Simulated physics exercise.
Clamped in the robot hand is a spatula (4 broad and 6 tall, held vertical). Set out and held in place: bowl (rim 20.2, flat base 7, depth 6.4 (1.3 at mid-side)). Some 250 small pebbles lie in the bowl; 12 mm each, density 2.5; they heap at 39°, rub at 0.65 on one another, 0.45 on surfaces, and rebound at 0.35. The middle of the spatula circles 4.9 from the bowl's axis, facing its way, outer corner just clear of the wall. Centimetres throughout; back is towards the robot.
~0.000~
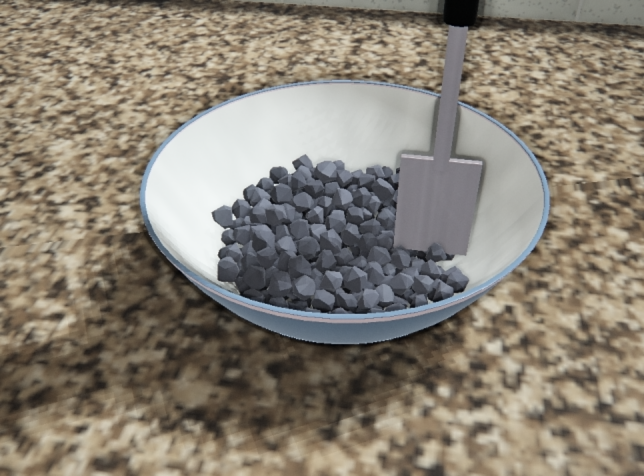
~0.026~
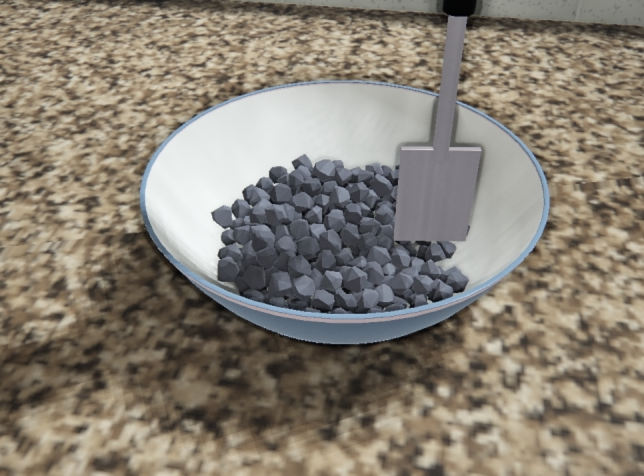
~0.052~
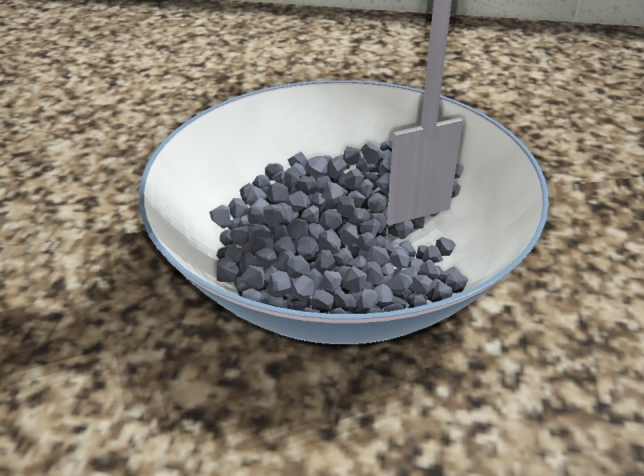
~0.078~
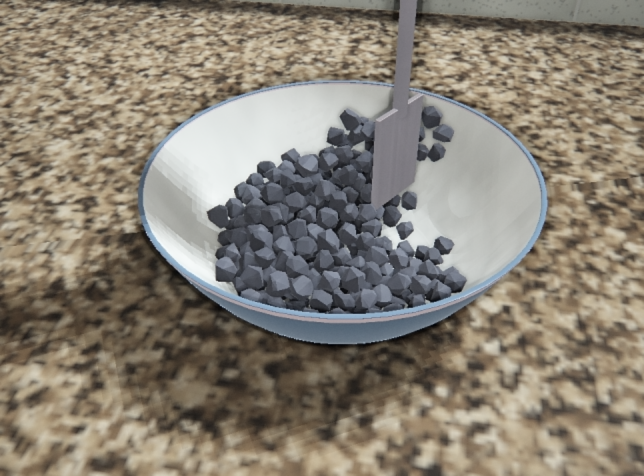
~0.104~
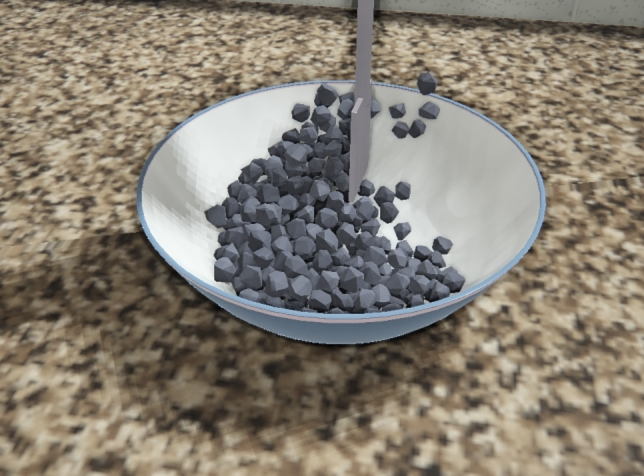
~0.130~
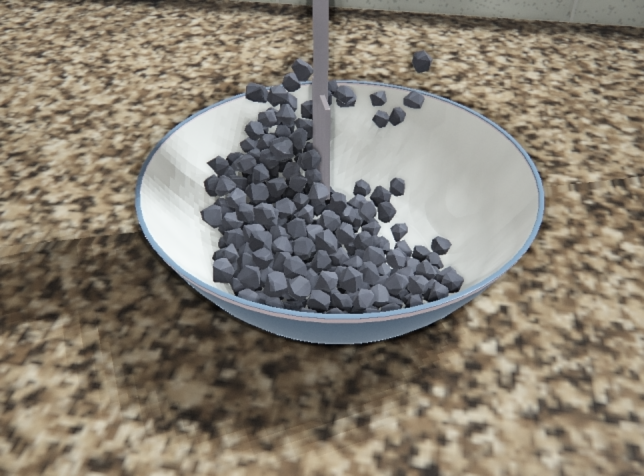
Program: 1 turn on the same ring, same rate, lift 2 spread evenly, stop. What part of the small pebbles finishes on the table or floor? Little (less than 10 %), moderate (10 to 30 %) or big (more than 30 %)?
On the table or floor the share is moderate, 10 to 30 %.
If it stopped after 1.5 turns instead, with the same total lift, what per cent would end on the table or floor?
Then about 20 per cent.
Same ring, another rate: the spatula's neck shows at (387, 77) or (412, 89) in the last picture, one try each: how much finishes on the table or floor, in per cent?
About 5 and 0 per cent.
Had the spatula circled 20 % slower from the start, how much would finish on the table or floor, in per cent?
Then about 5 per cent.
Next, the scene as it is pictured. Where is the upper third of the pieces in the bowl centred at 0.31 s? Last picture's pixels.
At about (348, 284).
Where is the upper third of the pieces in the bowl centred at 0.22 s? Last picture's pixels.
Near (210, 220).
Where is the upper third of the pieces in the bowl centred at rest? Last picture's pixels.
Near (347, 267).
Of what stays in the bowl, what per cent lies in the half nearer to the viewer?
About 60 per cent.
After 0.22 s, 202° round, highest piece 9 above the table; 236 in the bowl, 12 in flight or on the tool.
After 0.31 s, 294° round, highest piece 9 above the table; 214 in the bowl, 8 on the table or floor, 26 in flight or on the tool.
After 0.56 s, 0° round, highest piece 5 above the table; 206 in the bowl, 42 on the table or floor.
After 1.26 s, 0° round, highest piece 5 above the table; 206 in the bowl, 42 on the table or floor.
At rest, 206 in the bowl, 42 on the table or floor. That is 17 % on the table or floor.
